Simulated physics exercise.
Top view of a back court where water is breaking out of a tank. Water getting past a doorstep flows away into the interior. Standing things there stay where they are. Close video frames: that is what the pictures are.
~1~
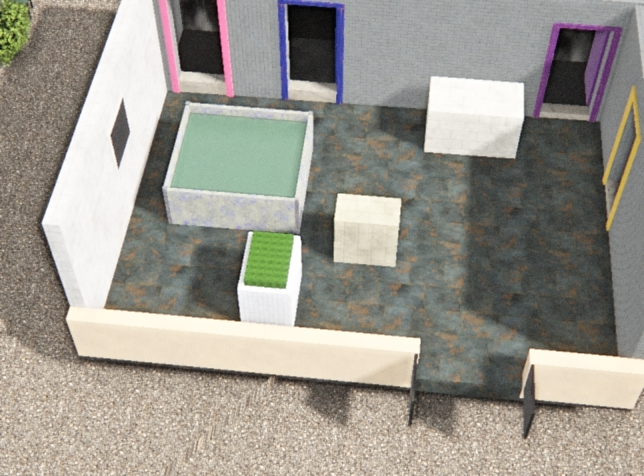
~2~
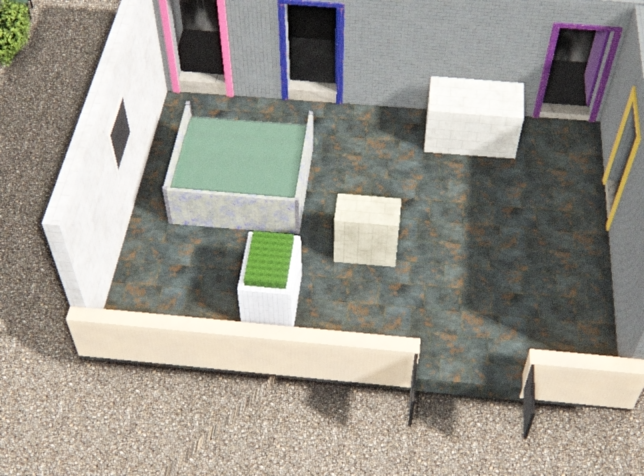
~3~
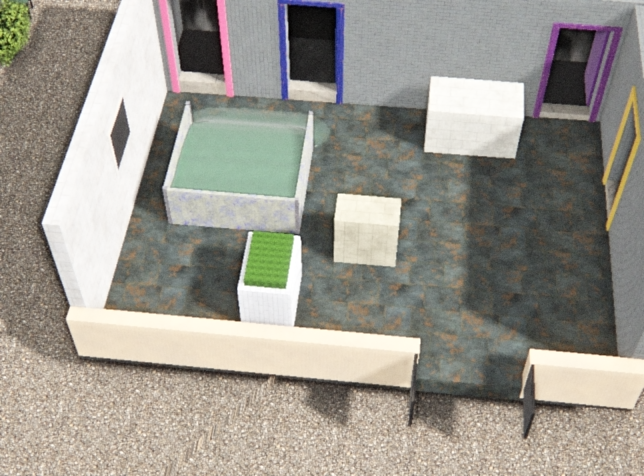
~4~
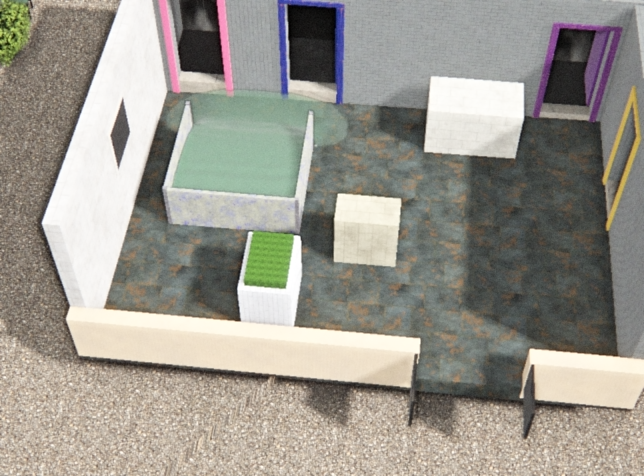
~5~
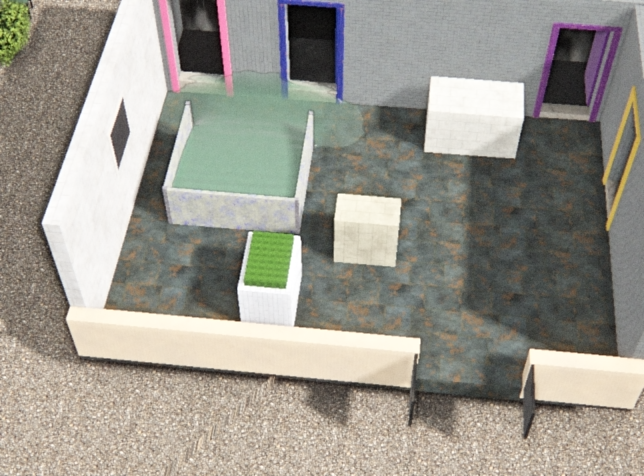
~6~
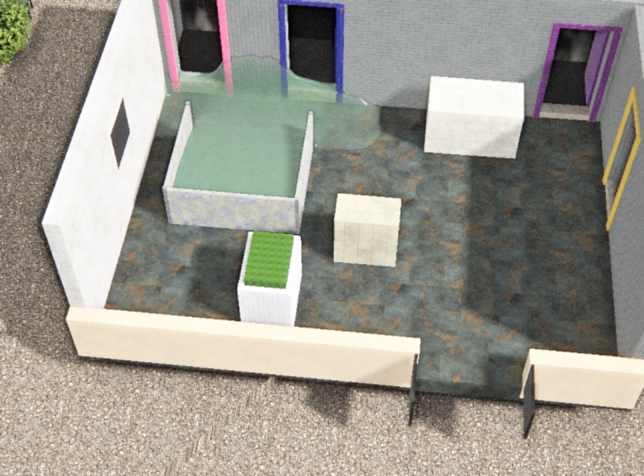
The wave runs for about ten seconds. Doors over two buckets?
One by one: I expect the yellow door to stay within two buckets, I expect the pink door to go over the limit, I expect the purple door to stay within two buckets, I expect the blue door to go over the limit.
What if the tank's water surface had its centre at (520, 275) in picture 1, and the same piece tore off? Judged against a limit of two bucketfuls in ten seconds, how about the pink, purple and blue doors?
Going through them, pink remains below the limit, purple overshoots and blue remains below the limit.
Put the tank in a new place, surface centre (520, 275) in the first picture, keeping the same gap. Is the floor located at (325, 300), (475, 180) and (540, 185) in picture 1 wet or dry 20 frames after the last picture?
Check in sequence: Still parched, soaked through, soaked through.
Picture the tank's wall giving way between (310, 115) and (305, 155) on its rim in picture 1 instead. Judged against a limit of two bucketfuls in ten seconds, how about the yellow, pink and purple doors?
Result: Yellow gets too much, pink keeps within bounds, purple keeps within bounds.
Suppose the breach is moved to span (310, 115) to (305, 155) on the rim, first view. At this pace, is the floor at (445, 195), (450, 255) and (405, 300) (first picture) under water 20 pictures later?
Taken in turn they're swamped, swamped and unwetted.
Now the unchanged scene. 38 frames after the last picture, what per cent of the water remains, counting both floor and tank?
Estimate: Some 88 %.
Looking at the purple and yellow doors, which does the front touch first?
I choose the door marked purple.
A moment on, water covers 15 % of the floor; the yellow door not reached, the pink door over two buckets in, the purple door not reached, the blue door over two buckets in.
Next, water covers 30 % of the floor; the yellow door not reached, the pink door far over two buckets in, the purple door wet at the sill, nothing in, the blue door far over two buckets in.
Then, water covers 60 % of the floor; the yellow door wet at the sill, nothing in, the pink door far over two buckets in, the purple door wet at the sill, nothing in, the blue door far over two buckets in.
Later, water covers 90 % of the floor; the yellow door wet at the sill, nothing in, the pink door far over two buckets in, the purple door wet at the sill, nothing in, the blue door far over two buckets in.
In the end, water covers 100 % of the floor; the yellow door wet at the sill, nothing in, the pink door far over two buckets in, the purple door wet at the sill, nothing in, the blue door far over two buckets in.
